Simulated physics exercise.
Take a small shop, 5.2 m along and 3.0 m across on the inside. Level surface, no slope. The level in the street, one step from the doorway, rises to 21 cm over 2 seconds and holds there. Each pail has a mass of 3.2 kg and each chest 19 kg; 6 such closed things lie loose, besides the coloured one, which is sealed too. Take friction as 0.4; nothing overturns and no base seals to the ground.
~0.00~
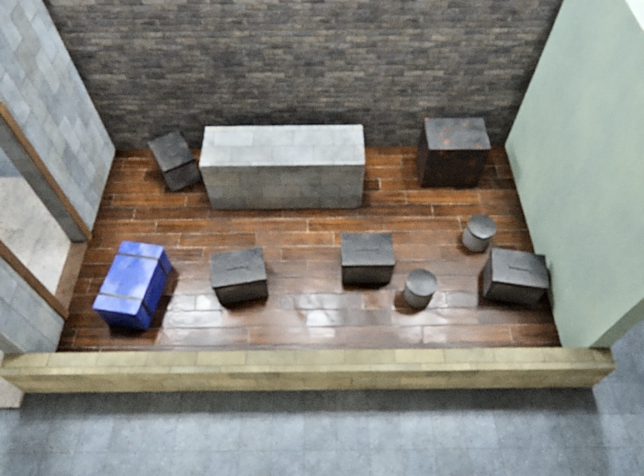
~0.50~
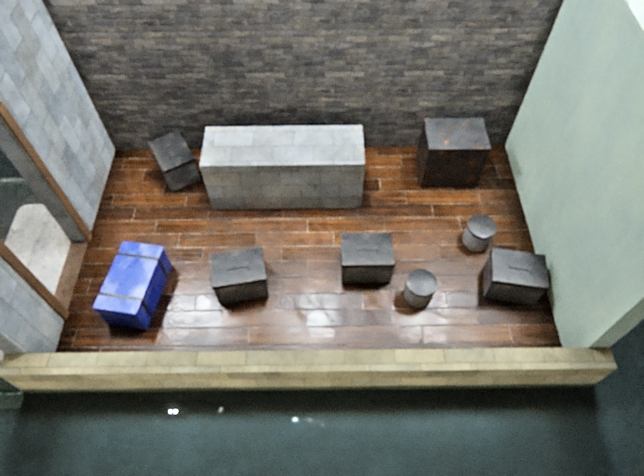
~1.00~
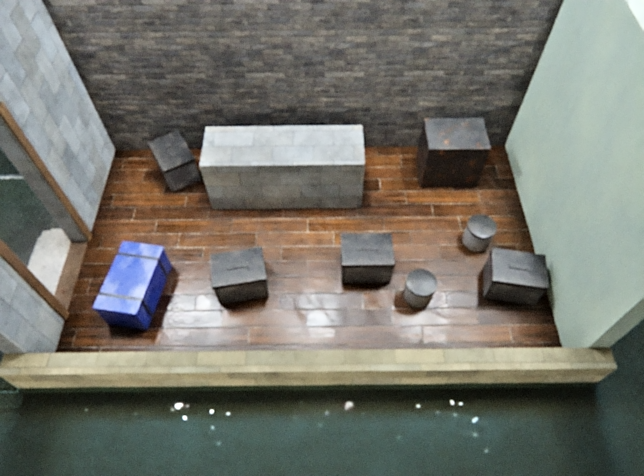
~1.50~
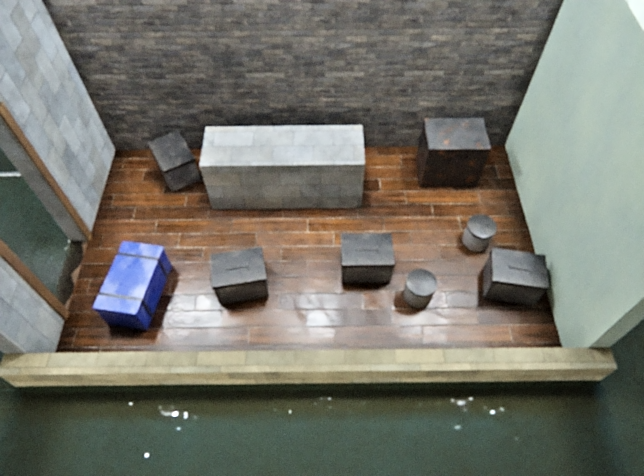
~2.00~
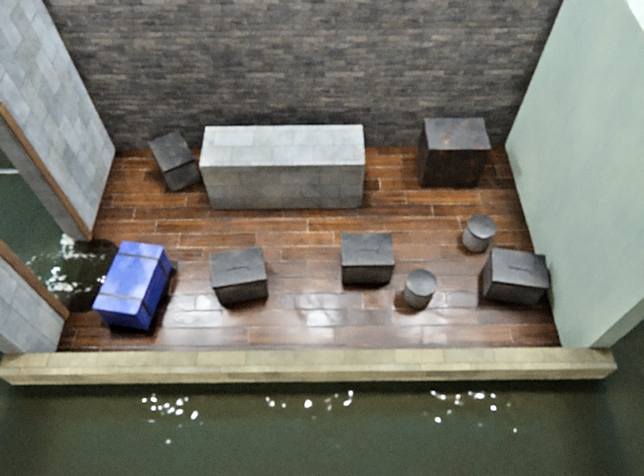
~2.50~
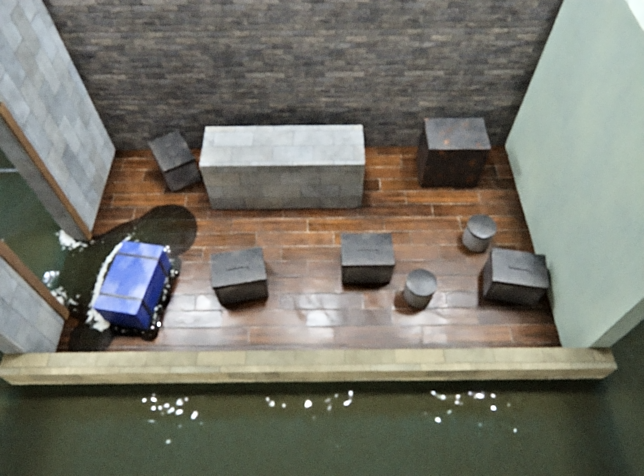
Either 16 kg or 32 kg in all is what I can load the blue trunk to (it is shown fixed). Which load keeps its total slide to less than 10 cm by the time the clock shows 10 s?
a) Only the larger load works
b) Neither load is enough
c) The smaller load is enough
(b) Neither load is enough.
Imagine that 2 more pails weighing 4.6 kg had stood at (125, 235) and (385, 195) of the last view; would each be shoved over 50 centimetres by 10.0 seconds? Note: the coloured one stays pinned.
Those two come out over the line and inside the line, in that order.
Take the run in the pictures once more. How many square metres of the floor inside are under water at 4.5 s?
I'd put it close to 8.0 m2.
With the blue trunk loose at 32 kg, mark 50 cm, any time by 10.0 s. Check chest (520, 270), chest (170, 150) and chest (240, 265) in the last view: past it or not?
In order, the three come out beneath, beneath and above.
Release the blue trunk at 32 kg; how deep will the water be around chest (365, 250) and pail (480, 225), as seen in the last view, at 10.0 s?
Depth approx. 10 cm / 11 cm.
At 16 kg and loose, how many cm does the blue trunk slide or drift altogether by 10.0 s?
Some 450 centimetres of travel in total.
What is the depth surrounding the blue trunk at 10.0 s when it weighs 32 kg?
Depth: Approx. 12 cm.
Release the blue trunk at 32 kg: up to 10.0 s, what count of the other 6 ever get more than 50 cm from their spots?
3.
After 3.5 s the blue trunk would be 95 cm from its start with 16 kg and 71 cm from its start with 32 kg; 6 cm of water round it then.
After 4.5 s the blue trunk would be 159 cm from its start with 16 kg and 101 cm from its start with 32 kg; 7 cm of water round it then.
After 7.0 s the blue trunk would be 323 cm from its start with 16 kg and 194 cm from its start with 32 kg; 7 cm of water round it then.
After 10.0 s the blue trunk would be 394 cm from its start with 16 kg and 321 cm from its start with 32 kg; 12 cm of water round it then.
